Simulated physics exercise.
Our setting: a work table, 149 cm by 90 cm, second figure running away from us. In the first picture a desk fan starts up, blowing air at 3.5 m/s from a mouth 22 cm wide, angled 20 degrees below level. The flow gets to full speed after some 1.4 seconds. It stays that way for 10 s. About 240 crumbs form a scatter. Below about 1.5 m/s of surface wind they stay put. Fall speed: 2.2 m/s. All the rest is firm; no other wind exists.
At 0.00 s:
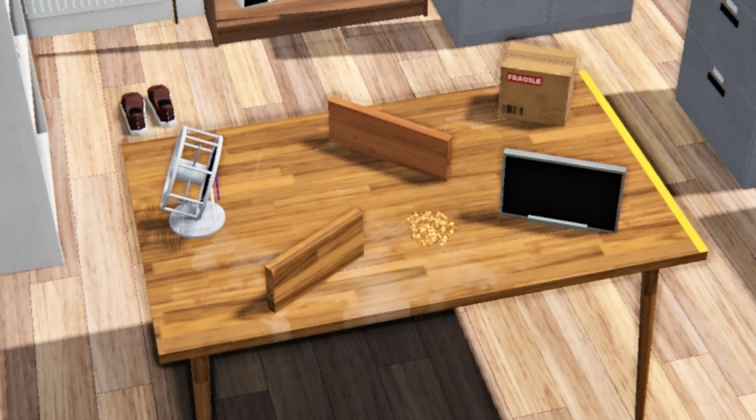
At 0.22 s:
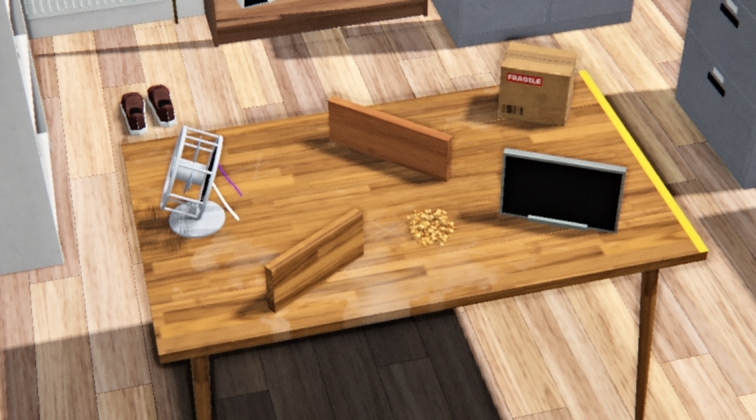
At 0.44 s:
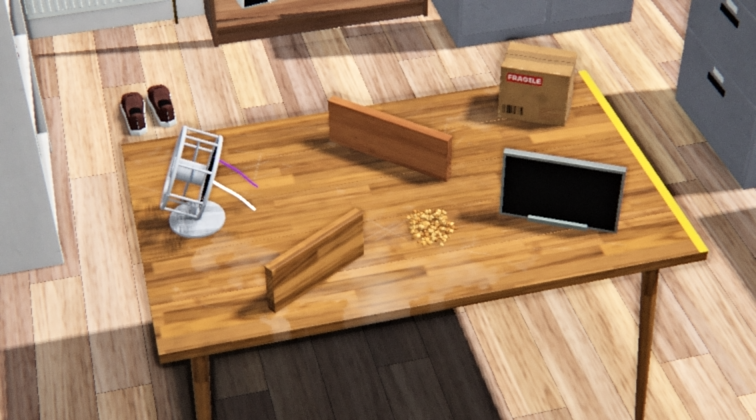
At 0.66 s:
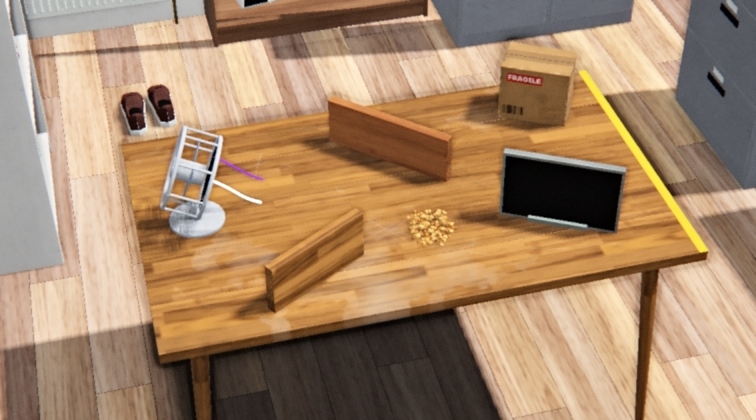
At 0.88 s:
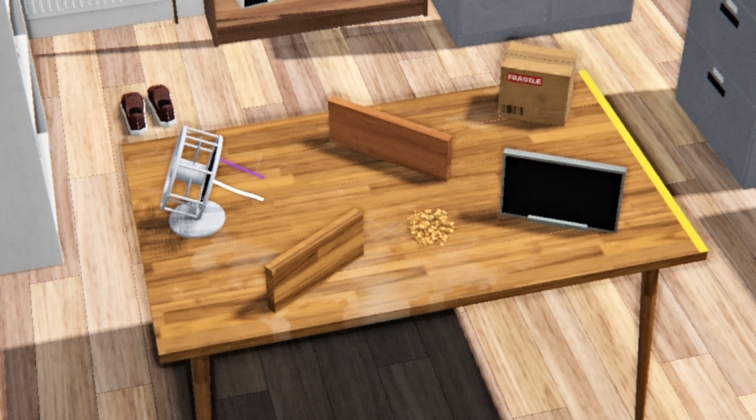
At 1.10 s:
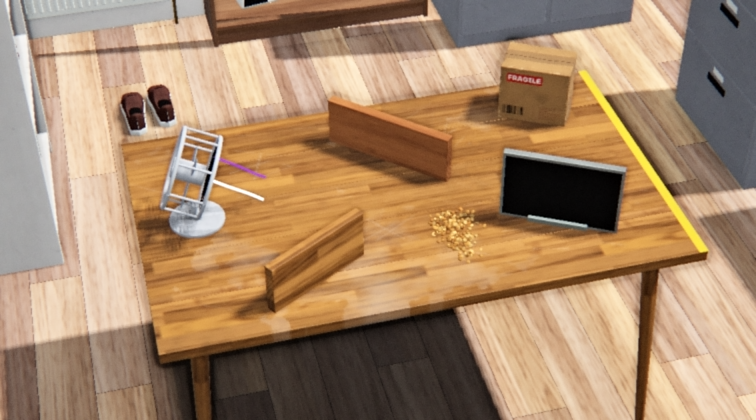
On a wooden work table with two boards, a laptop and a cardboard box, white and purple ribbons lift and stream out from a desk fan, then a small pile of golden crumbs spreads slightly to the right.
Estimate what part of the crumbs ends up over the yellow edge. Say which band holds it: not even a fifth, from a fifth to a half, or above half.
The band that holds it is under one fifth.
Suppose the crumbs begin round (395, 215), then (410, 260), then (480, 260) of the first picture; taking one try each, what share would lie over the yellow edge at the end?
Try by try: About 60 per cent, 0 per cent and 0 per cent.
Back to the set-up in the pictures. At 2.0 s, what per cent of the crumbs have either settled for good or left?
80 %.
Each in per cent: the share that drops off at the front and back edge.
About 80 % front, about 0 % back.
After 2.0 s the count stands so, 5 % are over the yellow edge; the middle of those still in play is near (560, 277).
After 3.2 s the count stands so, 5 % are over the yellow edge.
After 5.5 s the count stands so, 5 % are over the yellow edge.
After 10.0 s, at the end, 5 % are over the yellow edge.
